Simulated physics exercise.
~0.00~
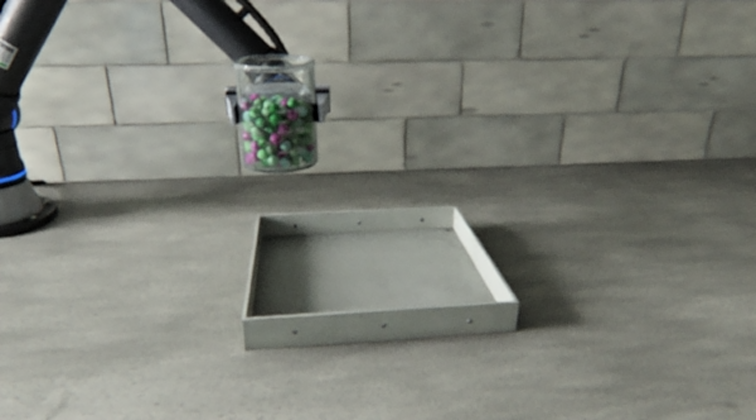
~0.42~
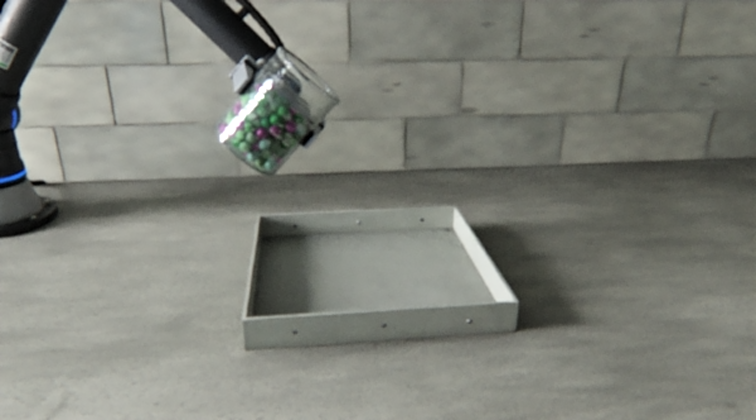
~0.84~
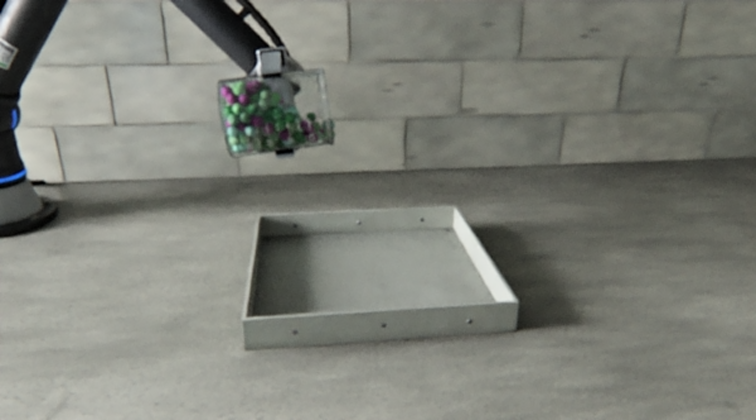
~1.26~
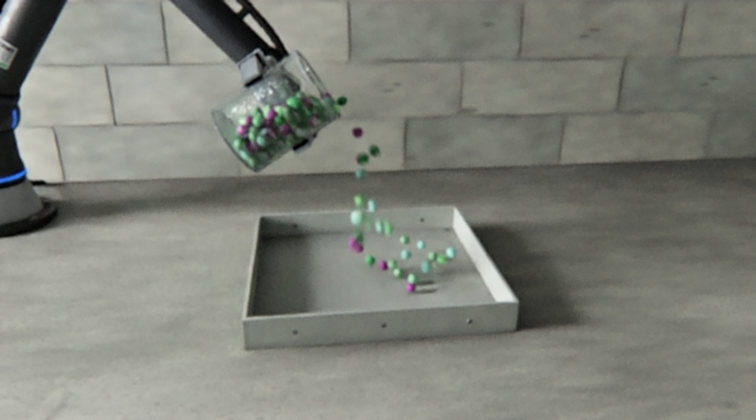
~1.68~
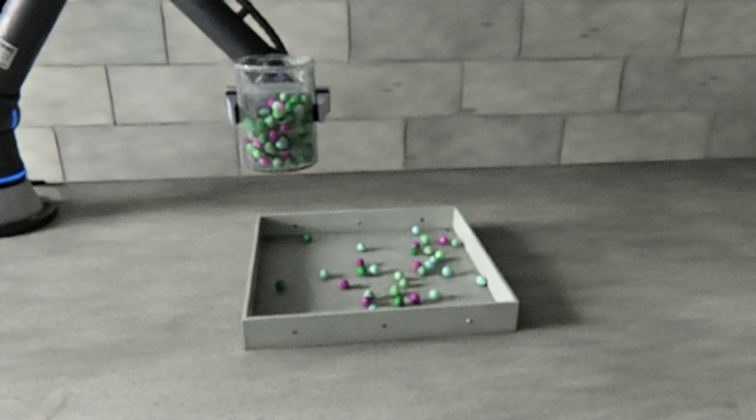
Robot arm tipping a clear beaker of green and purple balls, spilling some into a grey tray, then holding it upright, still mostly full.
